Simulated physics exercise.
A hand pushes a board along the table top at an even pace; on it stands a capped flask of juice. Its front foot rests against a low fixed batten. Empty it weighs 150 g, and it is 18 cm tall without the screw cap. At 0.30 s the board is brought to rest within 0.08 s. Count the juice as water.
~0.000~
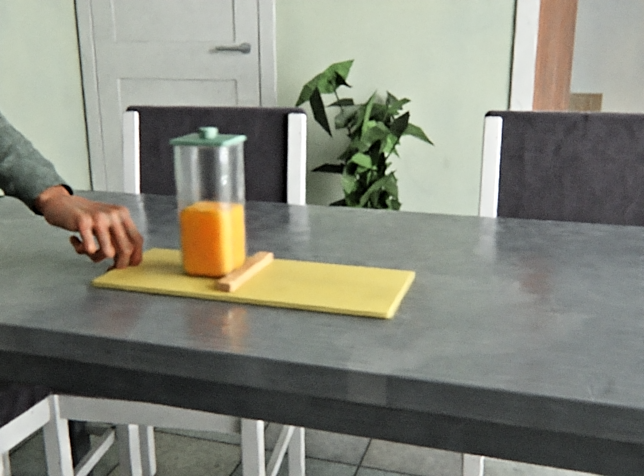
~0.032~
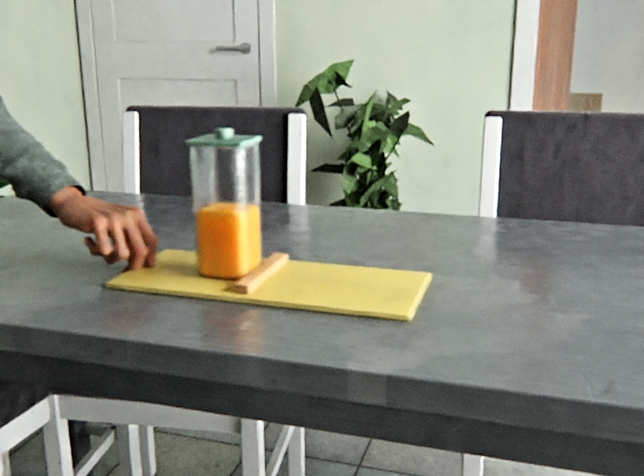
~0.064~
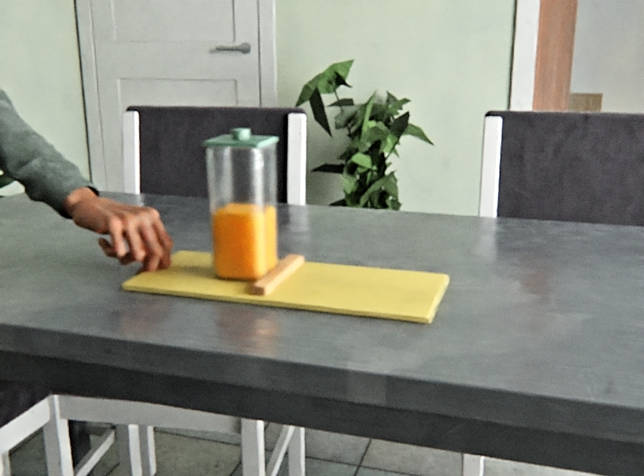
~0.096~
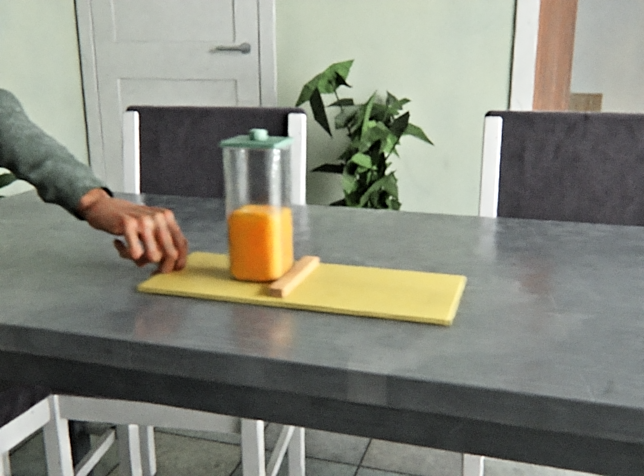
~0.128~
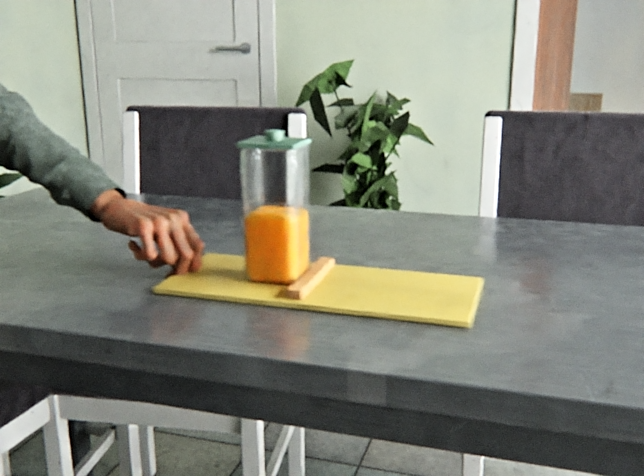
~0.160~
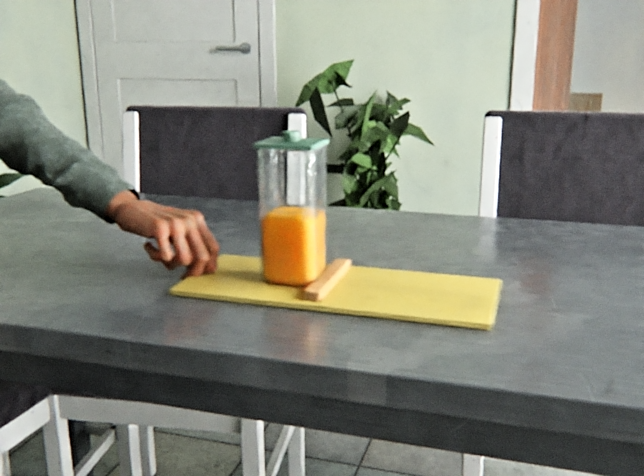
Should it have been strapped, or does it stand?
It keeps standing.
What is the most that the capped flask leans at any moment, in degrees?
About 12°.
Then, 0.38 s in, the board moves at 0.00 m/s; the capped flask leans 6°.
Then, 0.50 s in, the capped flask leans 12°.
Then, 0.66 s in, the capped flask stands where it began.
Then, 0.88 s in, the capped flask stands where it began.
Finally, the capped flask stands where it began.
